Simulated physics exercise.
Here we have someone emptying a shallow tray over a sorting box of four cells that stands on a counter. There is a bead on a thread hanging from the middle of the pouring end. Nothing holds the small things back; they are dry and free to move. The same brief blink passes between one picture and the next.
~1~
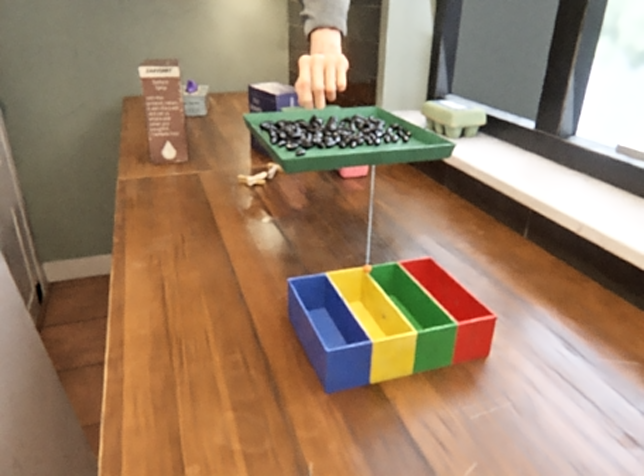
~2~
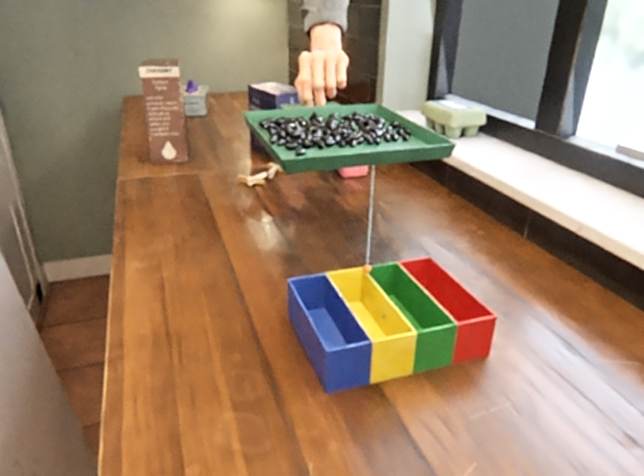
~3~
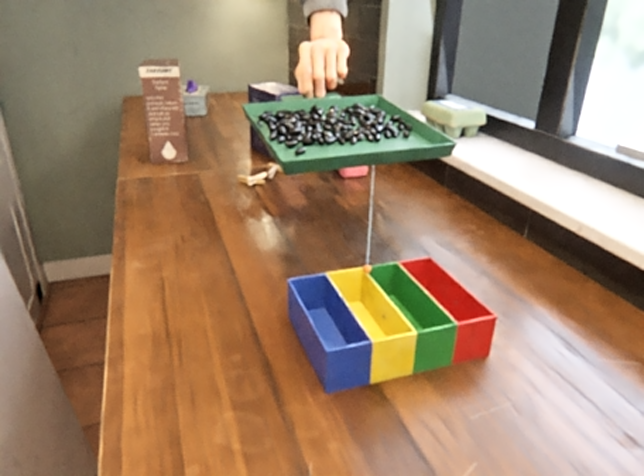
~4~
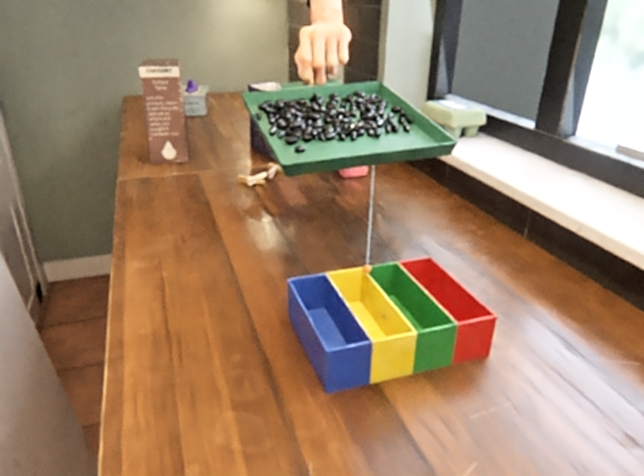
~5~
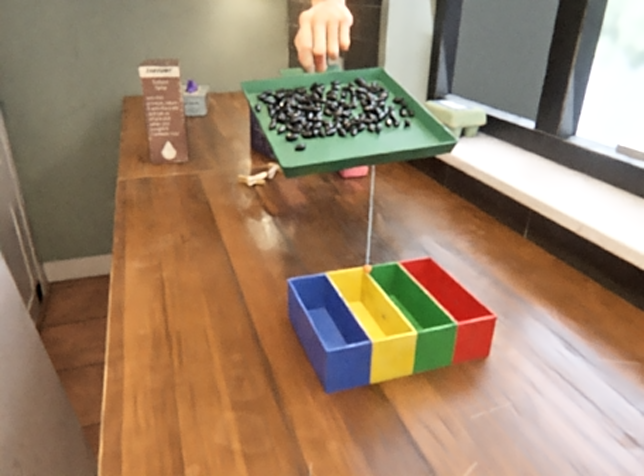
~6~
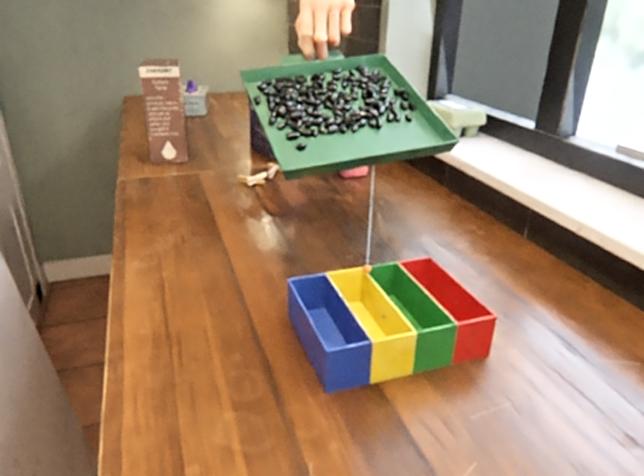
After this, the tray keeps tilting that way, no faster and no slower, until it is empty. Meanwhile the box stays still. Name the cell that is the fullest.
Blue.
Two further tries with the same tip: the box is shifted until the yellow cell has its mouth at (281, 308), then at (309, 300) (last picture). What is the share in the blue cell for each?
About 0 per cent first, then about 10 per cent.
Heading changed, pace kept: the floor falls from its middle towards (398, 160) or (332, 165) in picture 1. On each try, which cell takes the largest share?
Red first, the cell in blue second.
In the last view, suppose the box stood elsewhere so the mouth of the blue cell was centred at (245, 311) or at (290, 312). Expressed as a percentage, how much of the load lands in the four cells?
First case around 80 %, second case around 100 %.
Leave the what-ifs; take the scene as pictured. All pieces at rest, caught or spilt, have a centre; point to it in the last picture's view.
Close to (340, 348) in the last picture.
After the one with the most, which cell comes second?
Behind the top one comes the cell in yellow.
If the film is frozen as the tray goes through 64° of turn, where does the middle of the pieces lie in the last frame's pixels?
In the last view, the load is centred near (339, 154).
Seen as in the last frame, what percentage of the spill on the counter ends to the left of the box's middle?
I make it about 100 percent or so.
Soon, tray tipped steeply; nearly all on the tray; a small part falling or outside the box.
A while on, tray tipped past a quarter turn; about a quarter on the tray; about a quarter in the blue cell; a small part in the yellow cell; a small part in the green cell; a stray few in the red cell; about a quarter falling or outside the box.
Towards the end, tray tipped past a quarter turn; about half in the blue cell; about a quarter in the yellow cell; a small part in the green cell; a stray few in the red cell; about a quarter falling or outside the box.
Finally, tray tipped past a quarter turn; about half in the blue cell; about a quarter in the yellow cell; a small part in the green cell; a stray few in the red cell; about a quarter outside the box.
